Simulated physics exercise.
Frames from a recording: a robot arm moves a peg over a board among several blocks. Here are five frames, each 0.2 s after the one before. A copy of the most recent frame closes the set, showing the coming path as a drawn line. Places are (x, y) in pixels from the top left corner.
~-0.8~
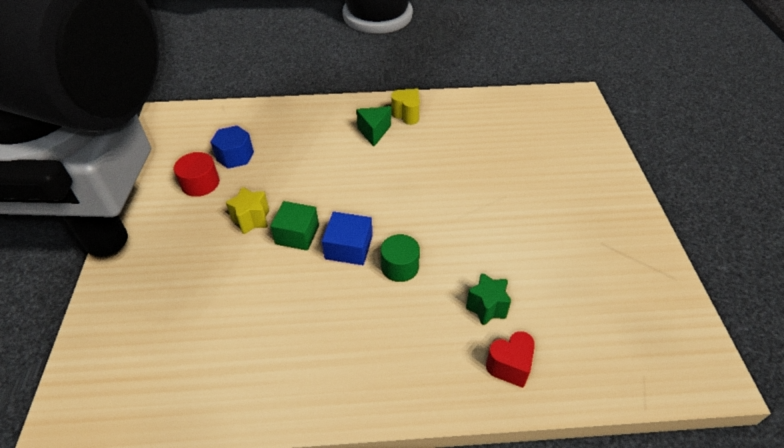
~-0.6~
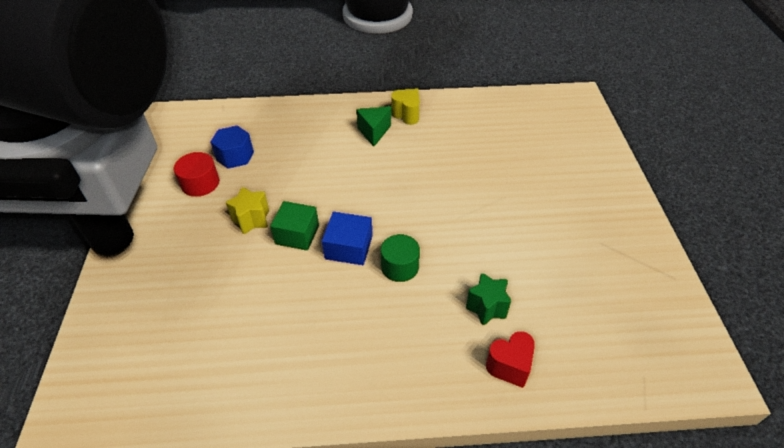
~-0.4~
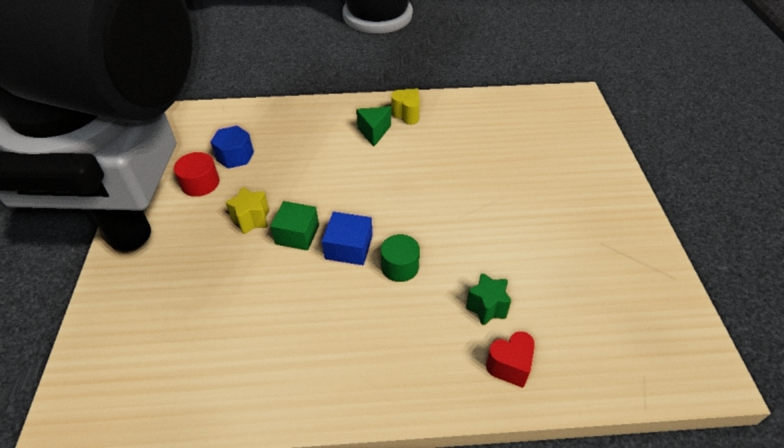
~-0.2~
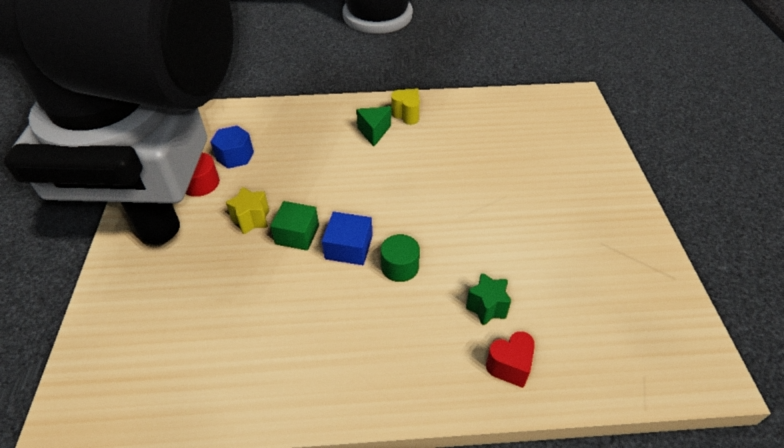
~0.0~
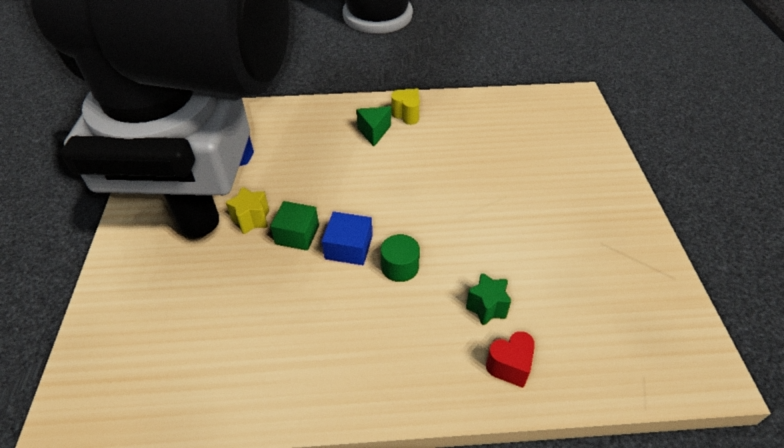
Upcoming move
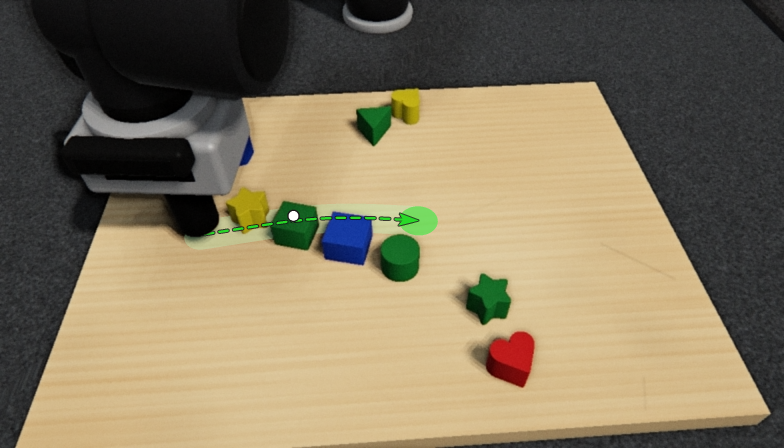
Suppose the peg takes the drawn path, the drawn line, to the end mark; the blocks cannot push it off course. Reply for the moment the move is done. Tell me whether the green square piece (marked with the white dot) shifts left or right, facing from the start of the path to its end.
Answer: Rightward.
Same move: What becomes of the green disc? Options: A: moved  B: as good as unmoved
I choose A.
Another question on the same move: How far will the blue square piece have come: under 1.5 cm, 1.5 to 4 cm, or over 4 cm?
Answer: More than 4 cm.
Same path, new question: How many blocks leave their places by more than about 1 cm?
The way I see it, the answer is three or more.
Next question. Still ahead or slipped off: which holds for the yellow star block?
The peg should slip past it.
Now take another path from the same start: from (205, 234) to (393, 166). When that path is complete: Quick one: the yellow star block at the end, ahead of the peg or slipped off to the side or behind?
In front, still.
Drawn move, from (205, 234) by way of (313, 219) to (418, 221); the dot is on the green square piece.
The first path, step by step. One third of the way, peg at (275, 212); yellow star block at (297, 184), turned 15° anticlockwise; green square piece at (307, 216), turned 20° clockwise.
Two thirds of the way, peg at (348, 207); yellow star block at (317, 176), turned 65° anticlockwise; green square piece at (377, 218), turned 45° clockwise; blue square piece at (397, 244), turned 50° clockwise; green disc at (427, 269).
At the end, peg at (419, 210); yellow star block at (317, 176), turned 65° anticlockwise; green square piece at (424, 231), turned 75° clockwise; blue square piece at (425, 262), turned 80° clockwise; green disc at (444, 298).
